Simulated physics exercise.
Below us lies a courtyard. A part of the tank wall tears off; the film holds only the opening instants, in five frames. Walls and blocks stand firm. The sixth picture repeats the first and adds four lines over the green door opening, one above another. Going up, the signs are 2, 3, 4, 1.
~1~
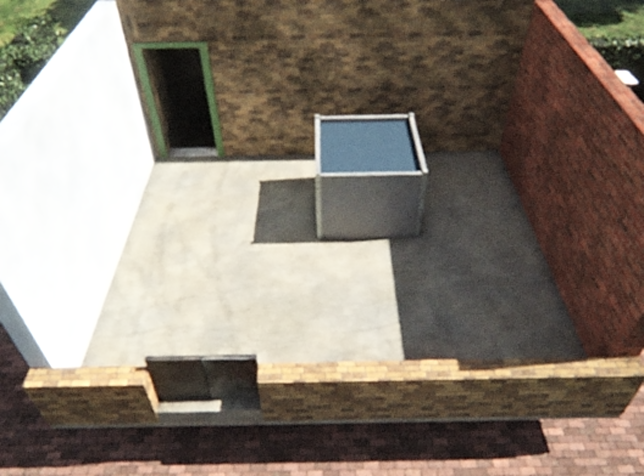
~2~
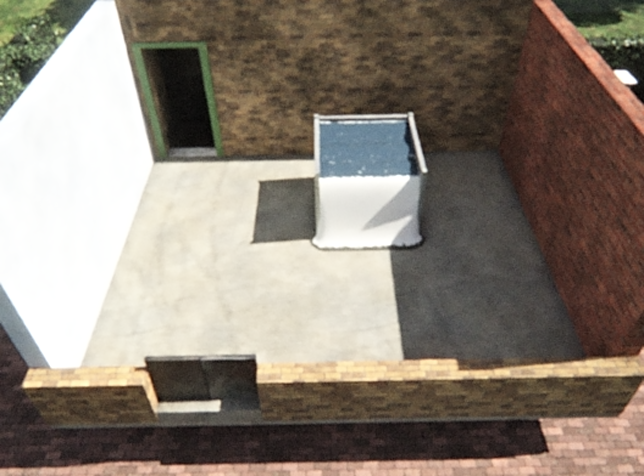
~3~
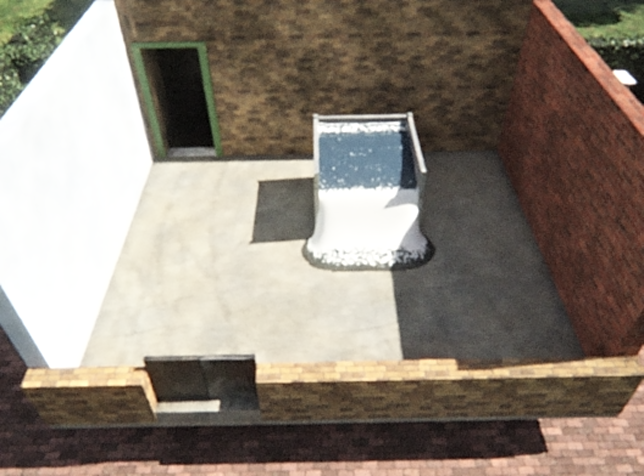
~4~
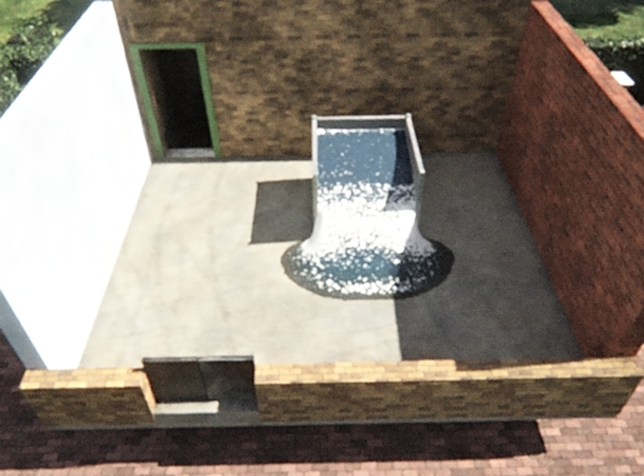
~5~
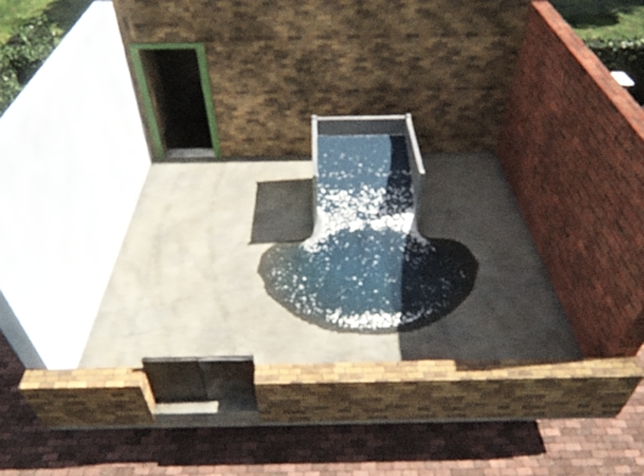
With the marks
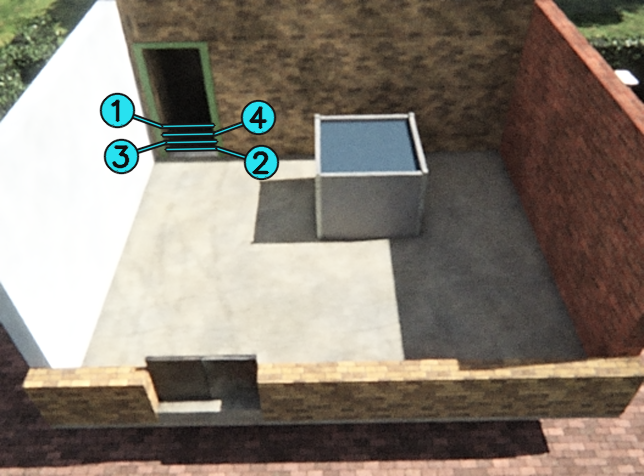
Water pouring from the open front of a raised tank and spreading in a rounded, foaming pool across a walled courtyard floor.
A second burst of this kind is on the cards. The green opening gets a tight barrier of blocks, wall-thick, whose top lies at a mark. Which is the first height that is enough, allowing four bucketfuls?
I would pick mark 2.
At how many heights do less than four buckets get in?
All of them.
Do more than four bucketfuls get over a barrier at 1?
No, that is safe.
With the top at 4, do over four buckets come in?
No, not at all.
In cyan, 1 at (187, 125); 2 at (192, 149); 3 at (190, 142); 4 at (189, 134); from the bottom up 2, 3, 4, 1.
With 1, nothing gets over.
With 2, a splash gets over, under a bucket.
With 3, nothing gets over.
With 4, nothing gets over.
